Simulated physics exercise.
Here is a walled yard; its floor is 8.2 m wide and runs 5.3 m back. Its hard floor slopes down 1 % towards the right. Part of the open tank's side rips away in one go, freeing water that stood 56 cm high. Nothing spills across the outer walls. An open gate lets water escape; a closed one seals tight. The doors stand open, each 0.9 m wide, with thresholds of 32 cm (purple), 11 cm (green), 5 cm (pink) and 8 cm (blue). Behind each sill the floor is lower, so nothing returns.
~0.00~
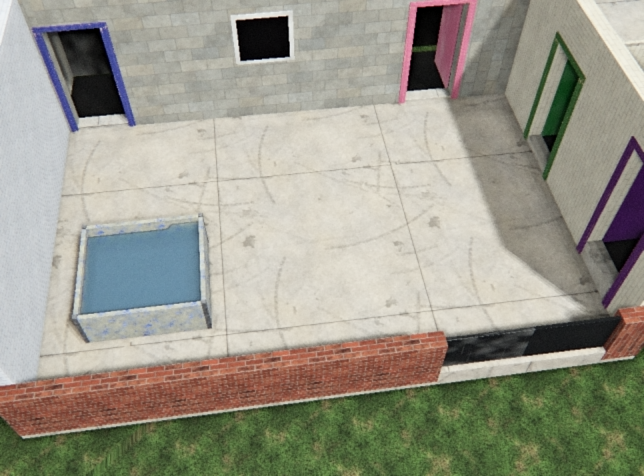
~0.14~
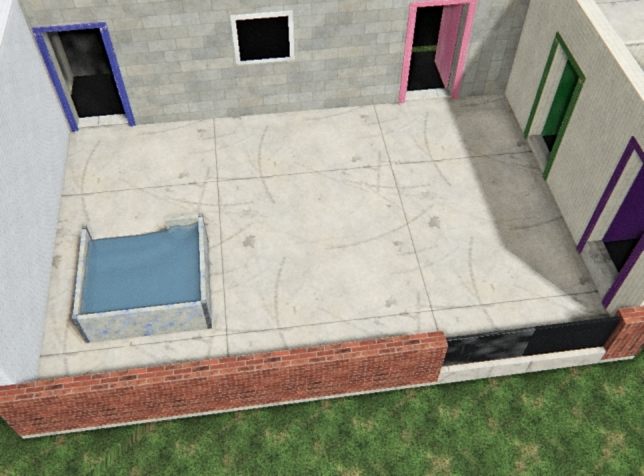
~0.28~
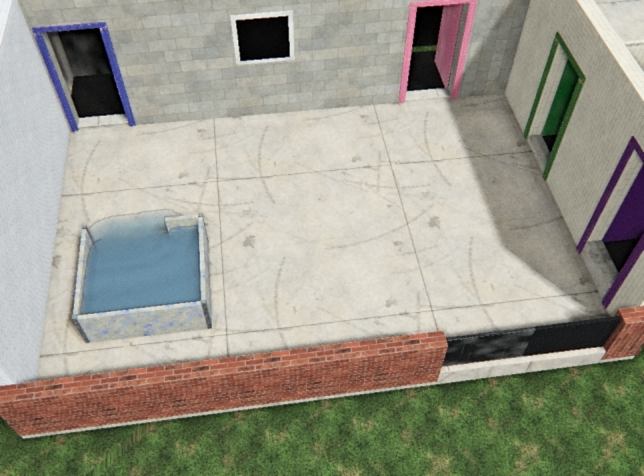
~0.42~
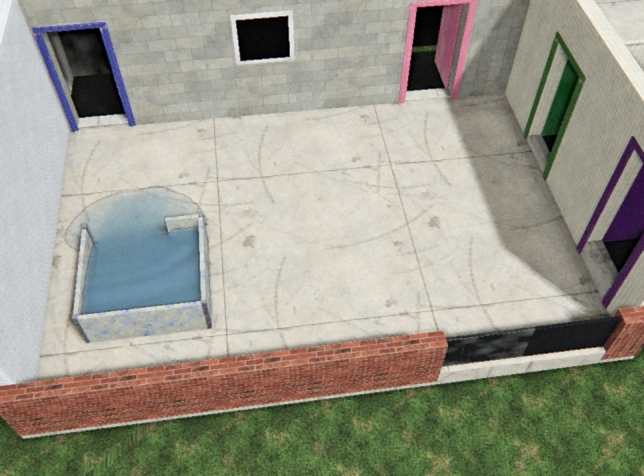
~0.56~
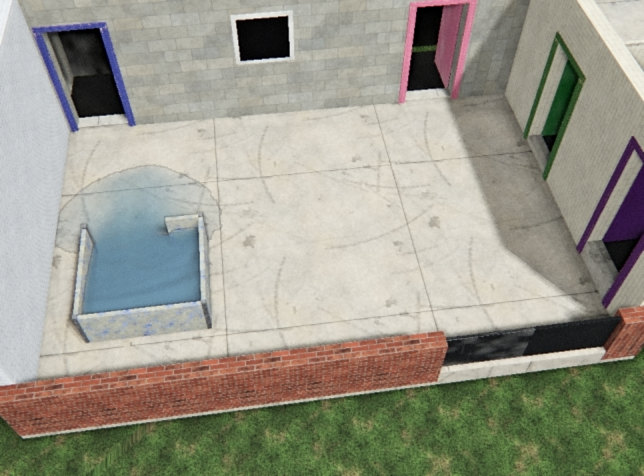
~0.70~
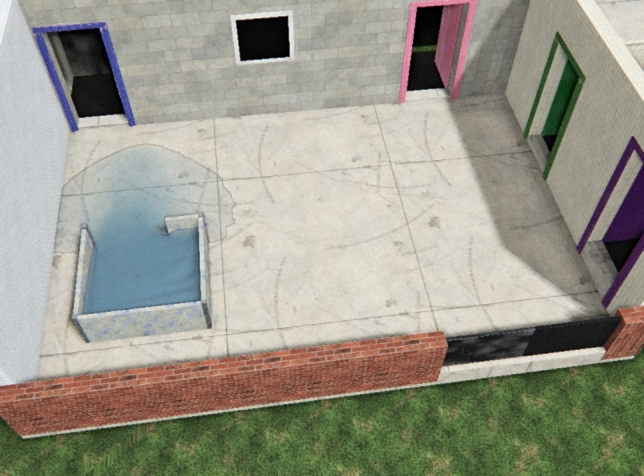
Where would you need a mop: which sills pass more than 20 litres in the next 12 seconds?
Within that time: At the purple door it keeps below the limit; at the green door it does not reach the limit; at the pink door it stays under the limit; at the blue door it exceeds the limit.
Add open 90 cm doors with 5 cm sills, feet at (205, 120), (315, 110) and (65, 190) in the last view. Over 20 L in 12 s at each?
In that order: Past it, below, above.
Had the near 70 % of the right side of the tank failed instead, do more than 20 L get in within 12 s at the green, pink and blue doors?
Then: Green under, pink past it, blue under.
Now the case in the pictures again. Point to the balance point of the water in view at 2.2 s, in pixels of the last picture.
Around (145, 211).
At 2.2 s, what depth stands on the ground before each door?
Depths in cm: Purple 0, green 0, pink 0, blue 29.
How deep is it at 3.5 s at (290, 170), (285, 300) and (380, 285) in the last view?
About 2, 0 and 0 cm.
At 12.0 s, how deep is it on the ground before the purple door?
Roughly 7.5 cm deep.
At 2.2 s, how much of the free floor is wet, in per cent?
Near 20 per cent is wet.
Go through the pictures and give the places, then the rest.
The open tank at (143, 267) is whole and still, 56 cm deep, in the first frame.
Water pours out on the open tank's far side and has run 0.7 m, to a hidden place; typically 10 cm deep outside, 56 cm at the open tank's back, in the second frame.
The front is at a hidden place, 0.9 m from the gap on the open tank's far side; 0.9 m2 of floor is under water; 56 cm left at the back of the open tank, in the third frame.
Water pours out on the open tank's far side and has run 1.3 m, to (157, 191); typically 7 cm deep outside, 54 cm at the open tank's back, in the fourth frame.
The front is at (151, 168), 1.8 m from the gap on the open tank's far side; 3.1 m2 of floor is under water; 47 cm left at the back of the open tank, in the fifth frame.
The front is at (154, 149), 2.3 m from the gap on the open tank's far side; 4.5 m2 of floor is under water; 48 cm left at the back of the open tank, in the sixth frame.
After 1.4 s water covers 20 % of the floor and is deepest (27 cm) near (70, 135); purple door not reached, green door not reached, pink door not reached, blue door 16 cm at the sill, 16 L in.
After 2.2 s water covers 20 % of the floor and is deepest (29 cm) near (91, 133); purple door not reached, green door not reached, pink door not reached, blue door 29 cm at the sill, 105 L in.
After 3.5 s water covers 30 % of the floor and is deepest (17 cm) near (88, 162); purple door not reached, green door not reached, pink door 2 cm at the sill, 0 L in, blue door 17 cm at the sill, 222 L in.
After 7.0 s water covers 60 % of the floor and is deepest (10 cm) near (502, 111); purple door not reached, green door 8 cm at the sill, 0 L in, pink door 3 cm at the sill, 0 L in, blue door 7 cm at the sill, 261 L in.
After 12.0 s water covers 75 % of the floor and is deepest (10 cm) near (617, 335); purple door 7 cm at the sill, 0 L in, green door 7 cm at the sill, 0 L in, pink door 4 cm at the sill, 0 L in, blue door 2 cm at the sill, 261 L in.
